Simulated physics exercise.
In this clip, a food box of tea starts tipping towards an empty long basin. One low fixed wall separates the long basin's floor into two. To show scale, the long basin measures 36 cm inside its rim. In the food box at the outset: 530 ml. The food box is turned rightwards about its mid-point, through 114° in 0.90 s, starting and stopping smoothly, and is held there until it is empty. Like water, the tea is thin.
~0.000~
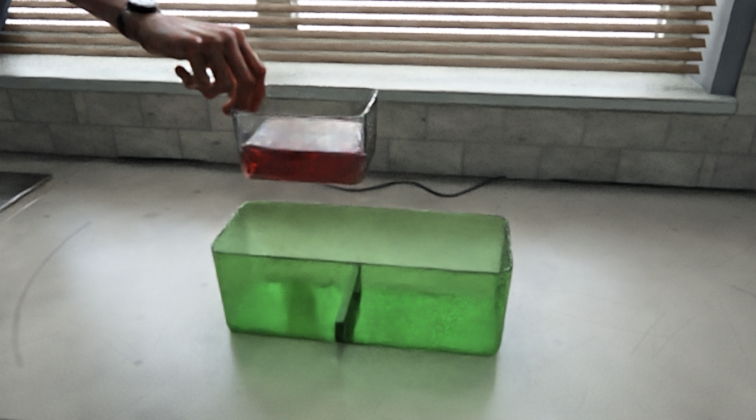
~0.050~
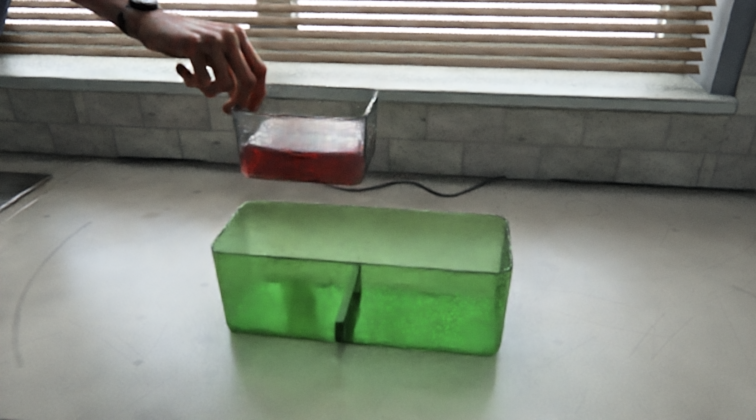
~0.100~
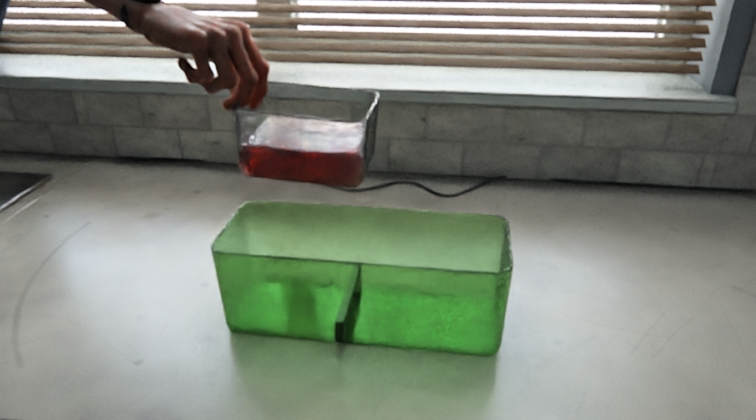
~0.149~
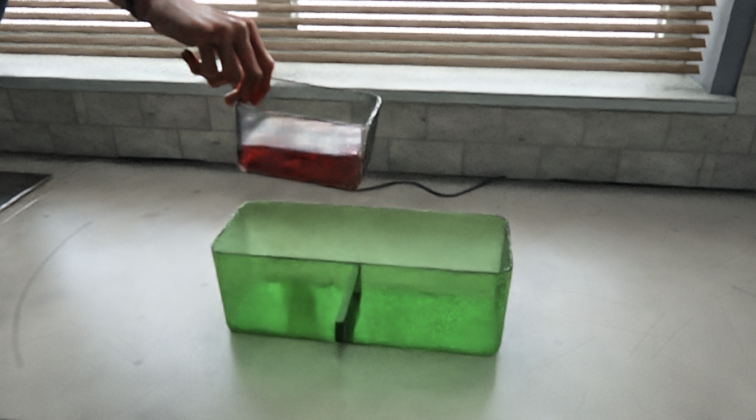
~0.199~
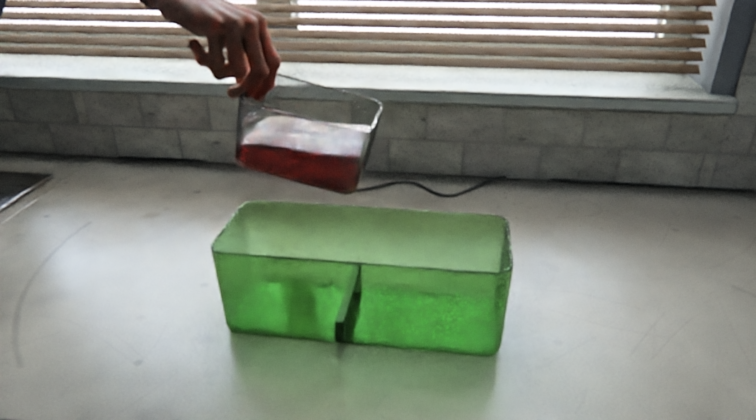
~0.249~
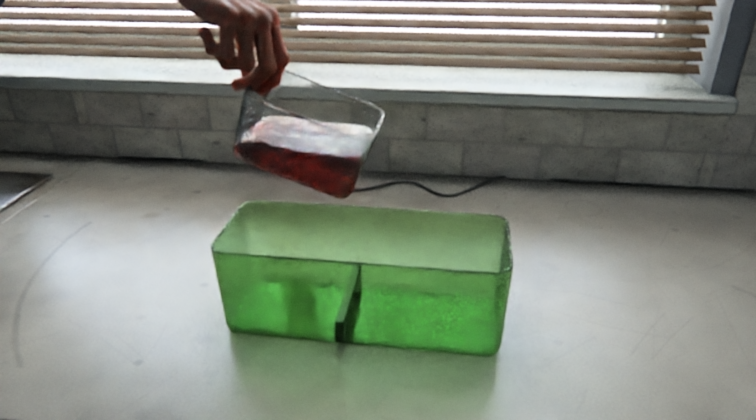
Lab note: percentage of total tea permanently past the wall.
Approx. 89 %.
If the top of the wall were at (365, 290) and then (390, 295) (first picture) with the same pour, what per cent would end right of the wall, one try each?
The first gives near 85 per cent and the second near 55 per cent.
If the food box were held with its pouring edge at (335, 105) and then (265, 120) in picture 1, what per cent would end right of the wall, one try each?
65 in a hundred, followed by 15 in a hundred.
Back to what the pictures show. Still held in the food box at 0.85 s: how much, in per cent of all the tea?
8 in a hundred, give or take.
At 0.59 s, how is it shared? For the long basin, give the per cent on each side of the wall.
Left: Around 0. Right: Around 16.
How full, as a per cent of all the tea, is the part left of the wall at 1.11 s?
10 %.
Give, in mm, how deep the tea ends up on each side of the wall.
Left about 2 mm, right about 18 mm.
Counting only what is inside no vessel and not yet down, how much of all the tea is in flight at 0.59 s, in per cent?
Near 40 per cent at that moment.
Then, 0.59 s in, the tilt is 84° and 44 per cent is still to pour, 0 is left of the wall and 16 right of it.
Then, 0.85 s in, the tilt is 113° and 8 per cent is still to pour, 8 is left of the wall and 73 right of it.
Then, 1.11 s in, the tilt is 114° and 0 per cent is still to pour, 10 is left of the wall and 89 right of it.
Then, 1.40 s in, the tilt is 114° and 0 per cent is still to pour, 10 is left of the wall and 89 right of it.
Finally, 10 per cent lies left of the wall, 89 right of it and 1 outside.
